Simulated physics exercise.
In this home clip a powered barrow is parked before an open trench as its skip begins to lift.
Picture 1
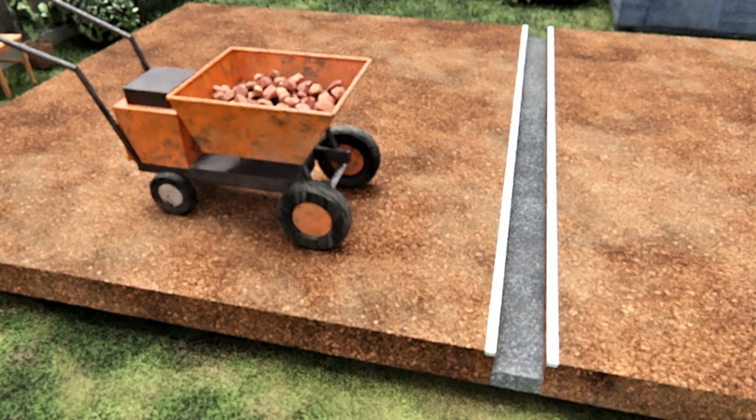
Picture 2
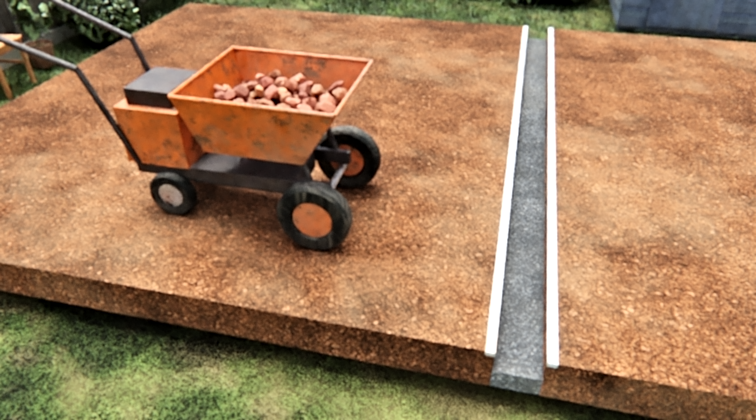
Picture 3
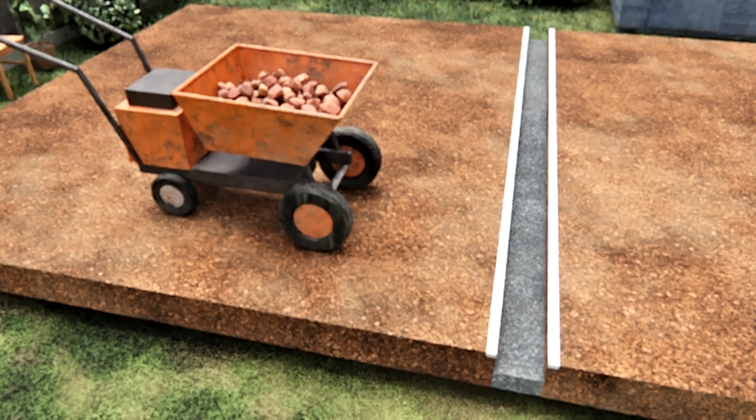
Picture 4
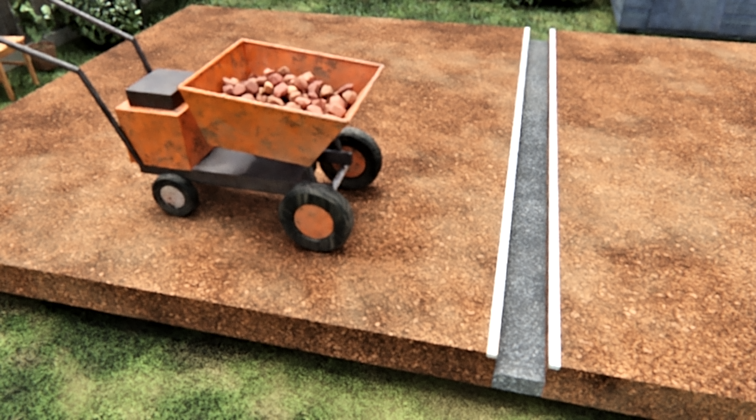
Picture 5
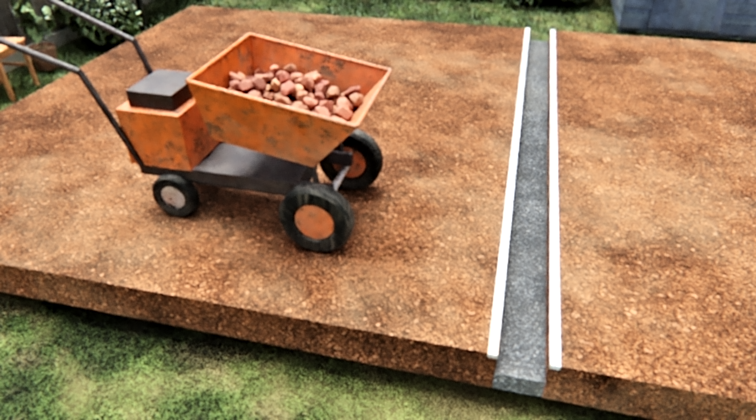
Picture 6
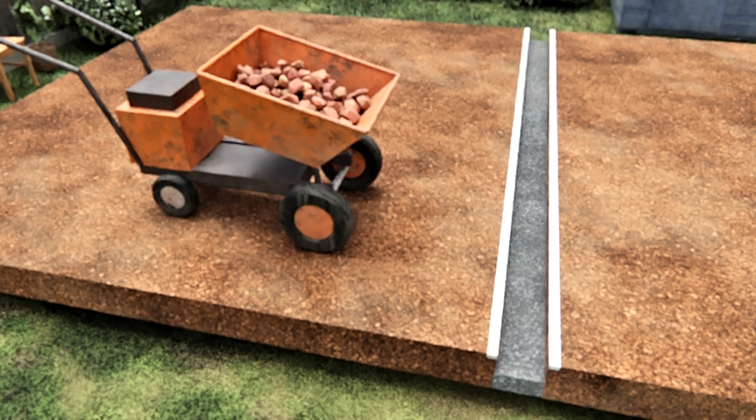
The orange skip of a parked barrow gradually tilts forward to the right, carrying reddish rubble.
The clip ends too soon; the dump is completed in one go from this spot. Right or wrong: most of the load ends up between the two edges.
Wrong.
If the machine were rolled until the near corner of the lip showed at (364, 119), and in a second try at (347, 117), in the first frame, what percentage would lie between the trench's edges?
First try: 50 per cent; second try: 40 per cent.
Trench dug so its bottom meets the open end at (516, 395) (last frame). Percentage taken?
It lands somewhere near 30 percent.
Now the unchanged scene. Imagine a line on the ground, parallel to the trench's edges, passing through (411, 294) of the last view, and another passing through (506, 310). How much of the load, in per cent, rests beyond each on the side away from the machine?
Result, first then second: 80 %, 20 %.
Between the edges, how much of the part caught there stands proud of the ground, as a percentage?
Share: Around 10 %.
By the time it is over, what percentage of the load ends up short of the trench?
55 per cent.
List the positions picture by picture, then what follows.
The first frame shows lip of the skip at (332, 115), level; top of the load at (270, 93), lumps of rubble; first edge of the trench at (495, 306); far edge at (553, 315), the trench under half as wide as the skip, and about half as deep as wide.
The second frame shows lip of the skip at (334, 116), level; top of the load at (271, 93).
The third frame shows lip of the skip at (340, 119), tipped barely; top of the load at (275, 92).
The fourth frame shows lip of the skip at (347, 122), tipped a little; top of the load at (269, 88).
The fifth frame shows lip of the skip at (356, 127), tipped a little; top of the load at (265, 90).
The sixth frame shows lip of the skip at (366, 133), tipped clearly; top of the load at (272, 85); first edge of the trench at (497, 308); far edge at (555, 318).
Soon after the last picture, skip tipped steeply; all in the skip.
A little later, skip tipped right over; most in the skip; a small part short of the trench; a stray few falling.
Later still, skip tipped right over; about a quarter in the skip; about half short of the trench; about a quarter in or heaped over the trench.
At rest, skip tipped right over; about a quarter in the skip; about half short of the trench; about a quarter in or heaped over the trench; none beyond it.
